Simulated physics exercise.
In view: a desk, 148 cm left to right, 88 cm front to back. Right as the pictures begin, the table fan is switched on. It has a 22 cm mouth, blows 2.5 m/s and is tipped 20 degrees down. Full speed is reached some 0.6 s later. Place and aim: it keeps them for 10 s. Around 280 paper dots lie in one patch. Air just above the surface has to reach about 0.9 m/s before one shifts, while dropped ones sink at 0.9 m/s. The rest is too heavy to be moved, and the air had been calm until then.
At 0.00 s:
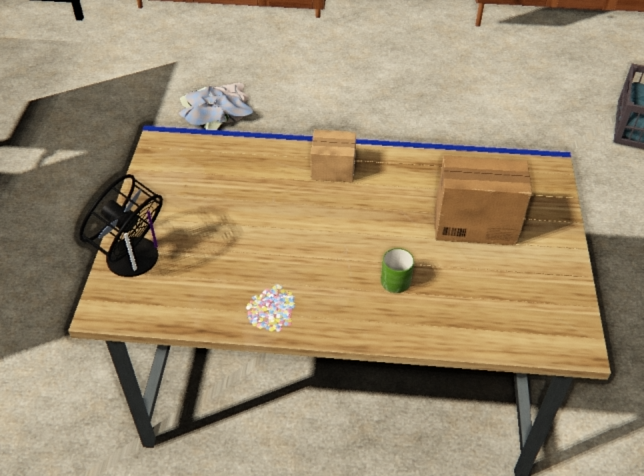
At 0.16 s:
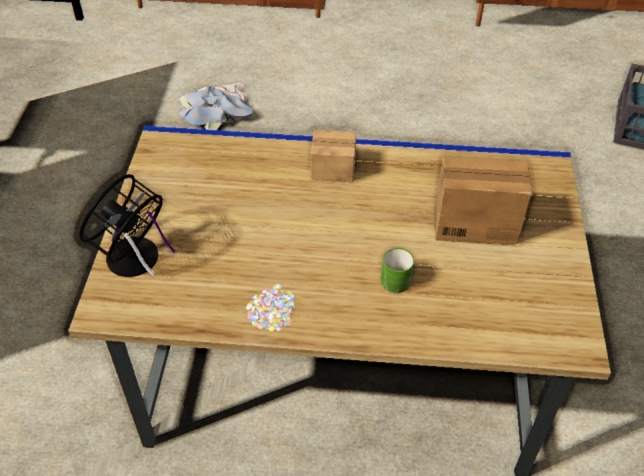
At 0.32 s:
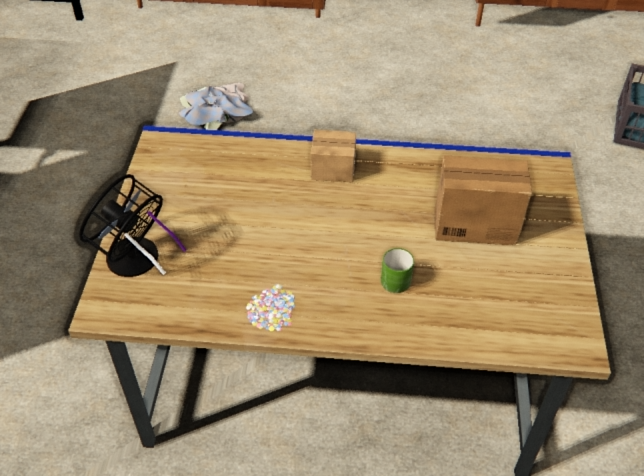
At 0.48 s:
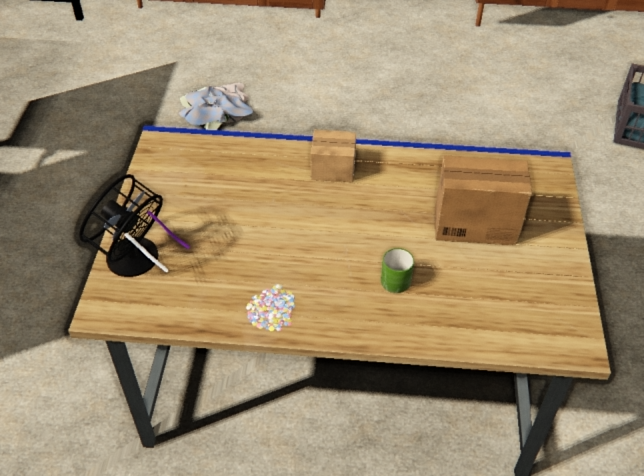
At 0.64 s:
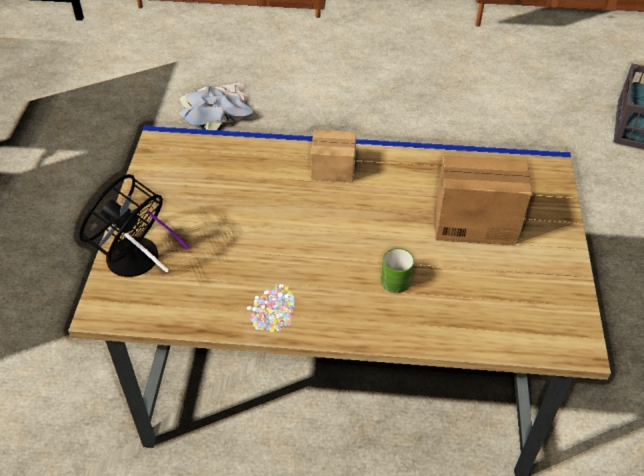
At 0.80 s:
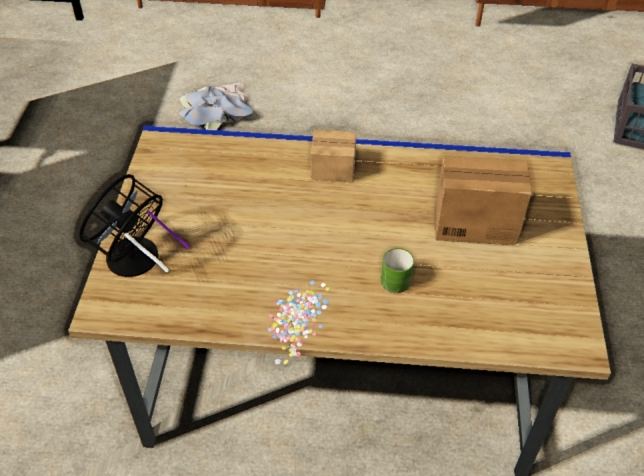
At the start, a black table fan stands at the left of a wooden table, with a patch of pastel paper dots, a green mug and two cardboard boxes. Ribbons on the fan swing outward while the dots lie still. Then the patch loosens slightly, and most dots scatter rightward.
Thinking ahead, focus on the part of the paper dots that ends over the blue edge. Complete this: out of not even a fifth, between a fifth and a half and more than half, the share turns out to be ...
The share turns out to be below one fifth.
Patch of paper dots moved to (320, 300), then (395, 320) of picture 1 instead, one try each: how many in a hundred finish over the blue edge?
Taking the two spots in order, you'd get 0 percent and then 0 percent.
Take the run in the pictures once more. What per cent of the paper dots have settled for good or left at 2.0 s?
The share is roughly 90 %.
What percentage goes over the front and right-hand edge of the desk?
About 80 % front, about 20 % right-hand.
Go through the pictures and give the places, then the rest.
In the first frame, the middle of the paper dots is near (272, 309), none has stirred yet and the mouth of the table fan is at (122, 219).
In the second frame, the middle of the paper dots is near (272, 309), none has stirred yet and the blue edge is centred on (354, 139).
In the third frame, the middle of the paper dots is near (272, 309), none has stirred yet, the top of a mug is at (398, 260) and the top of a box is at (334, 142).
In the fourth frame, the middle of the paper dots is near (272, 309) and none has stirred yet.
In the fifth frame, the middle of the paper dots is near (276, 310), the farthest in sight from the table fan is at (290, 323) and about 10 % have left their places.
In the sixth frame, the middle of the paper dots is near (297, 316), the farthest in sight from the table fan is at (321, 326) and about 85 % have left their places.
After 2.0 s, 0 % are over the blue edge; 86 % have settled or left.
After 3.2 s, 0 % are over the blue edge; 93 % have settled or left.
After 5.5 s, 0 % are over the blue edge; 96 % have settled or left.
After 10.0 s, at the end, 0 % are over the blue edge.
